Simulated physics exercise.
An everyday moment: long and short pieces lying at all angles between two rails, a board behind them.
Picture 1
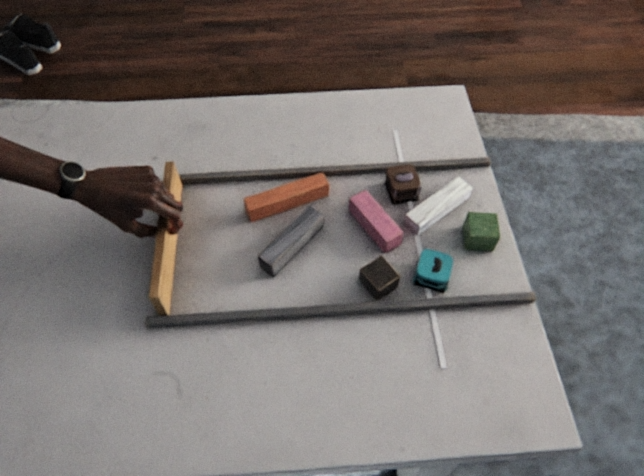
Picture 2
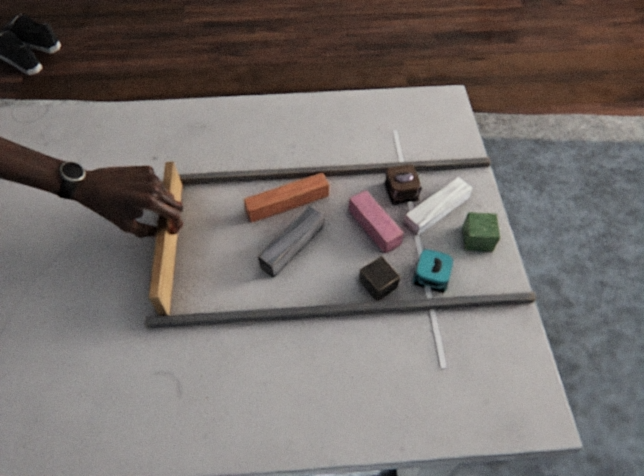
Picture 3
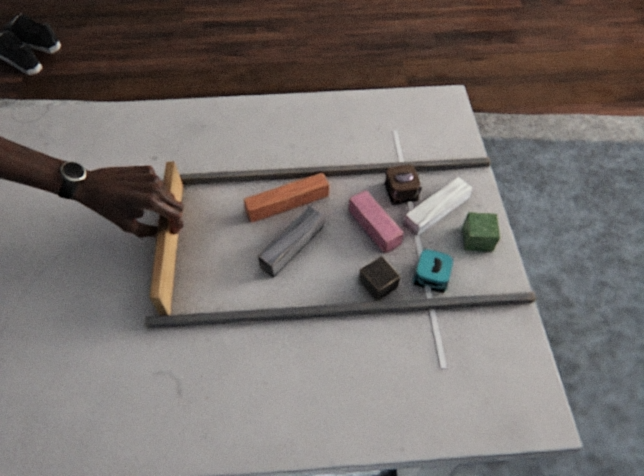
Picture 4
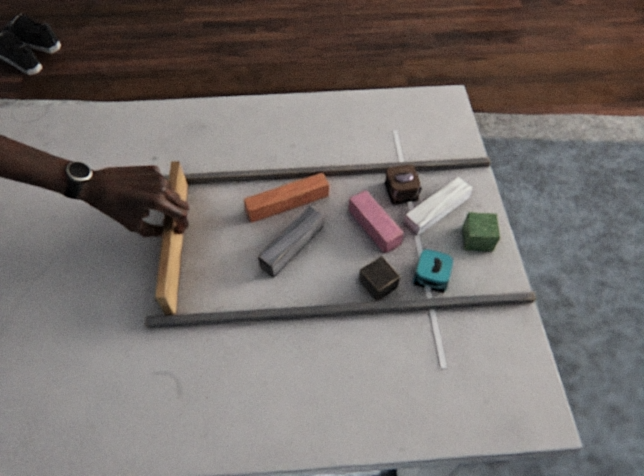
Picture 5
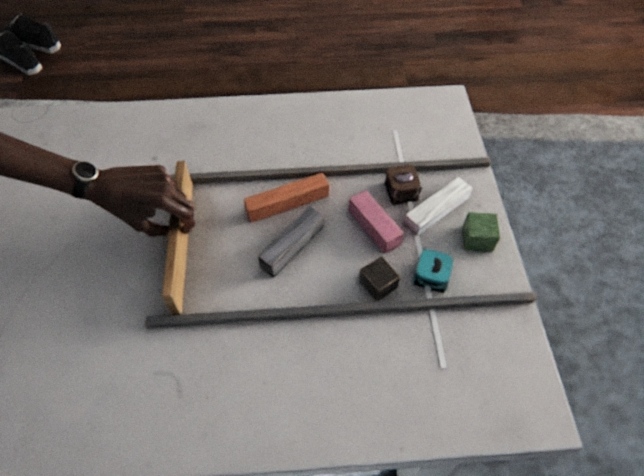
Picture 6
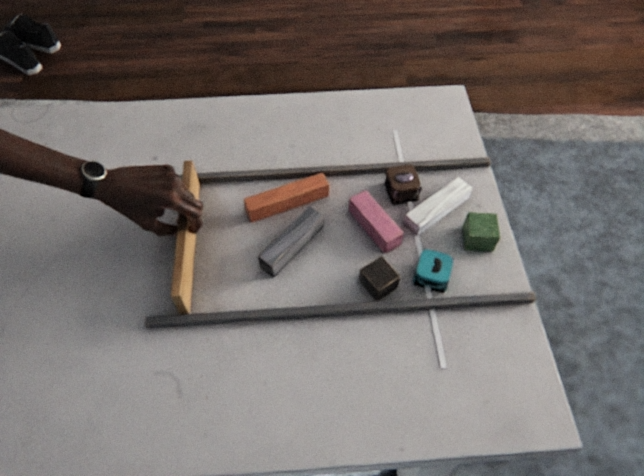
A hand slides a wooden board slightly right between two rails toward several still blocks.
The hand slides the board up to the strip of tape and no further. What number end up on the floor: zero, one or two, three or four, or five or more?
As it turns out, the number that fall off is zero.
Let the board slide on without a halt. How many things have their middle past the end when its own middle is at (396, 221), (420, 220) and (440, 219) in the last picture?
Past the end: 0, 0 and 1.
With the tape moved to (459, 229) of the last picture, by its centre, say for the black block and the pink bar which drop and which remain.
The black block remains up; the pink bar survives.
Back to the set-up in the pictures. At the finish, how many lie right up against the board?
That makes 2.
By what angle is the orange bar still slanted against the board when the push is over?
Some 65 degrees.
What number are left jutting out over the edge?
It comes to 1.
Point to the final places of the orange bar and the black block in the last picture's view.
The orange bar stops around (449, 183); the black block around (461, 279).
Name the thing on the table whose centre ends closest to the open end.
That is the white stick.
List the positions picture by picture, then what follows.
The first frame shows green block (481, 231); white stick (438, 206); turquoise case (434, 271); board (167, 235); tape (416, 231).
The second frame shows white stick (438, 206); board (167, 235).
The third frame shows turquoise case (433, 271); black block (379, 278).
The fourth frame shows green block (481, 232); orange bar (287, 197).
The fifth frame shows white stick (438, 206); grey stick (292, 241).
The sixth frame shows green block (481, 232); white stick (438, 206); turquoise case (433, 271); board (187, 234); tape (416, 231).
A little later, none off yet; green block at rest near (481, 232); white stick at rest near (438, 206); turquoise case at rest near (433, 271).
When it is over, the number that fall off is zero.
